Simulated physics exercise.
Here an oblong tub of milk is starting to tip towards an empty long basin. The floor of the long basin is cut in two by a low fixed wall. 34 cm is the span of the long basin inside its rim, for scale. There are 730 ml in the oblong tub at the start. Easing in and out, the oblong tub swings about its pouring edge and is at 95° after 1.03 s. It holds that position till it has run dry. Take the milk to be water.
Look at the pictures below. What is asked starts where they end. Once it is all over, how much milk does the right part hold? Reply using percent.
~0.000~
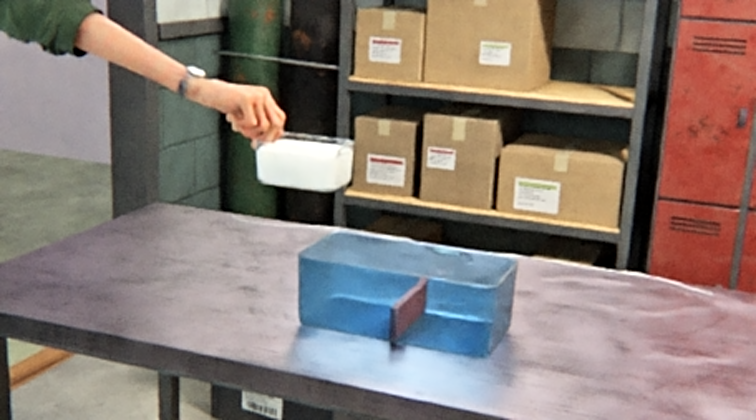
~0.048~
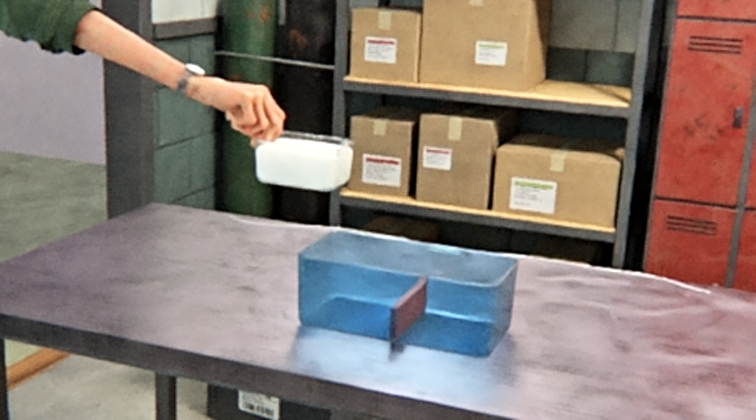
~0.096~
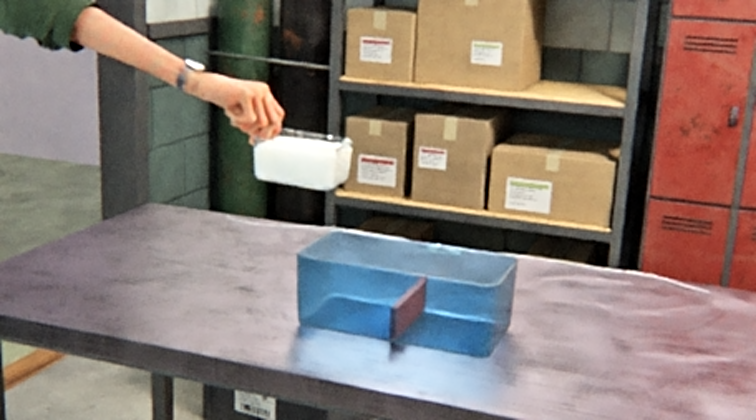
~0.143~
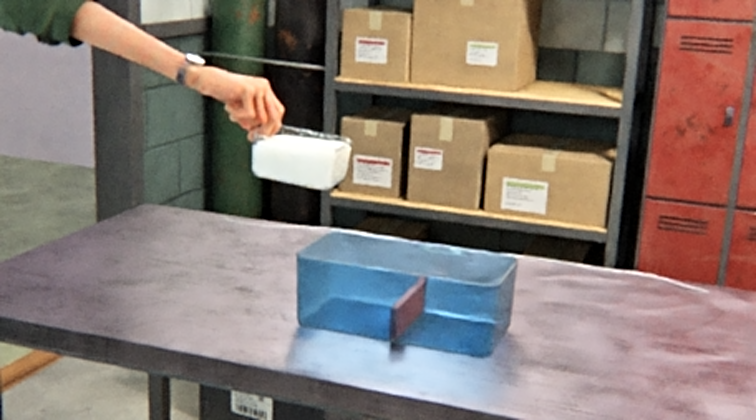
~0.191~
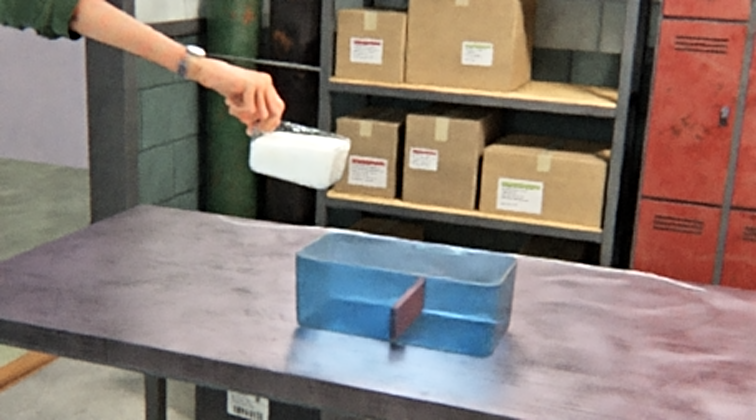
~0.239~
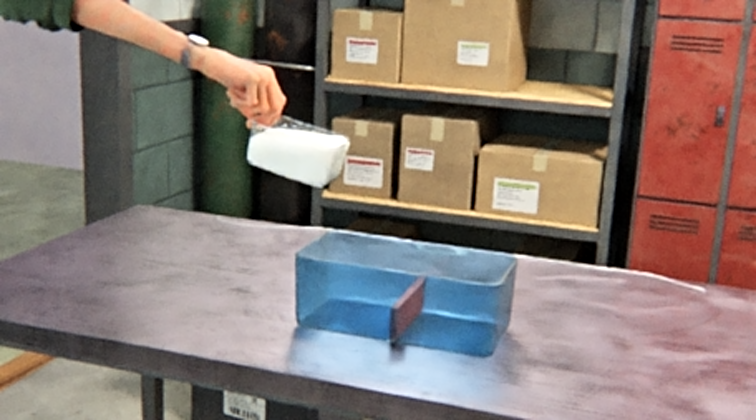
The right part holds about 54 per cent.
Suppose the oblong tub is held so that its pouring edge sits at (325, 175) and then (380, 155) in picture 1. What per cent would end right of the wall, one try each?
Try 1: Approx. 0 %; try 2: Approx. 90 %.
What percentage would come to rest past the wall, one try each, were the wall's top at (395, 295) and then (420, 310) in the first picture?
I'd say 75 percent on the first go, 40 percent on the next.
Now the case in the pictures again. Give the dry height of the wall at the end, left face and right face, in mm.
Left about 46 mm, while the right is about 42 mm.
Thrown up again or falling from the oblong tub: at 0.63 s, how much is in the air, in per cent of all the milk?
Around 40 in a hundred.
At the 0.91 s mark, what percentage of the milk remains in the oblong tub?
10 per cent or thereabouts.
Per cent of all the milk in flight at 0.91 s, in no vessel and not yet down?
Near 18 percent.
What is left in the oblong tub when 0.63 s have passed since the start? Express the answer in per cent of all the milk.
Near 52 in a hundred.
After 0.63 s the tilt is 63° and 53 per cent is still to pour, 7 is left of the wall and 0 right of it.
After 0.91 s the tilt is 92° and 10 per cent is still to pour, 24 is left of the wall and 47 right of it.
After 1.21 s the tilt is 95° and 2 per cent is still to pour, 40 is left of the wall and 54 right of it.
After 1.53 s the tilt is 95° and 0 per cent is still to pour, 43 is left of the wall and 54 right of it.
In the end 44 per cent lies left of the wall, 54 right of it and 2 outside.
